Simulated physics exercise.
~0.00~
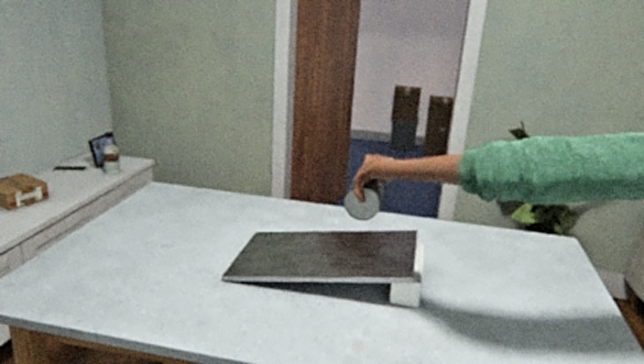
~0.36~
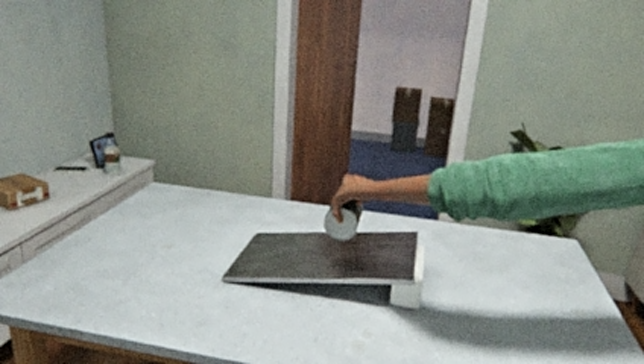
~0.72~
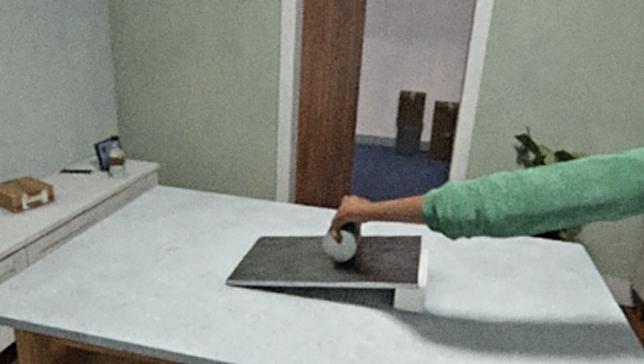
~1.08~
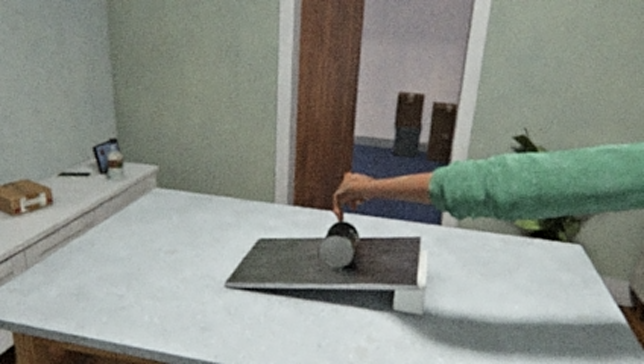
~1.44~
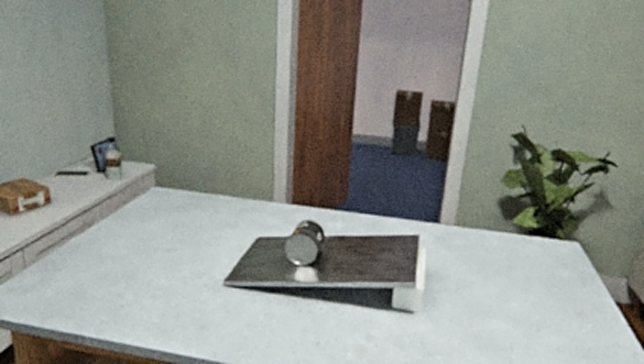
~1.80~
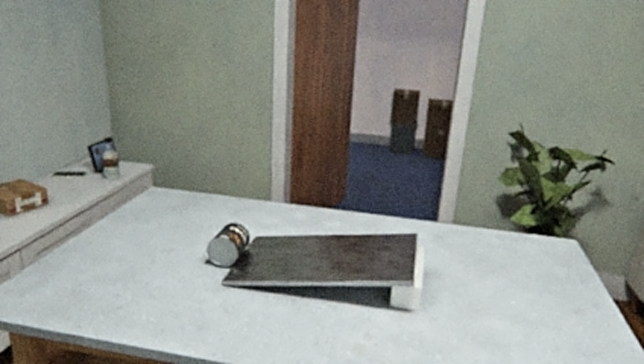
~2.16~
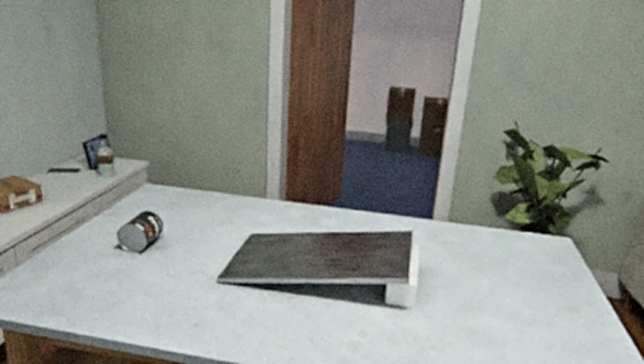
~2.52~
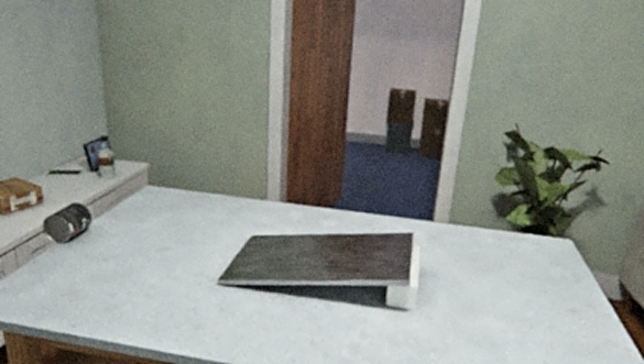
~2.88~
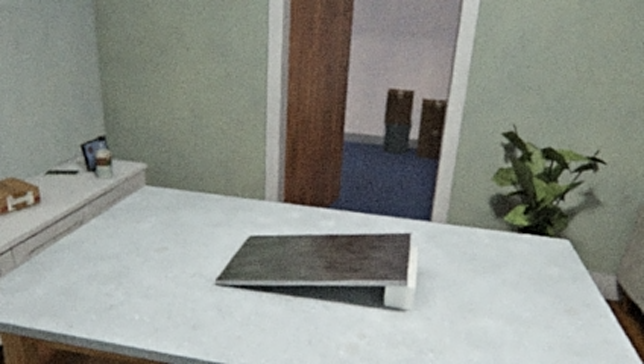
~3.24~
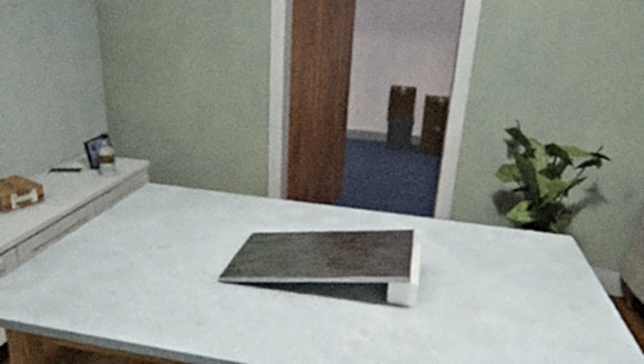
A black tin is set on its side by a hand on a sloping board propped on a block, and once released it rolls left down the board, across the table and out of sight past the left side, leaving the board in place.
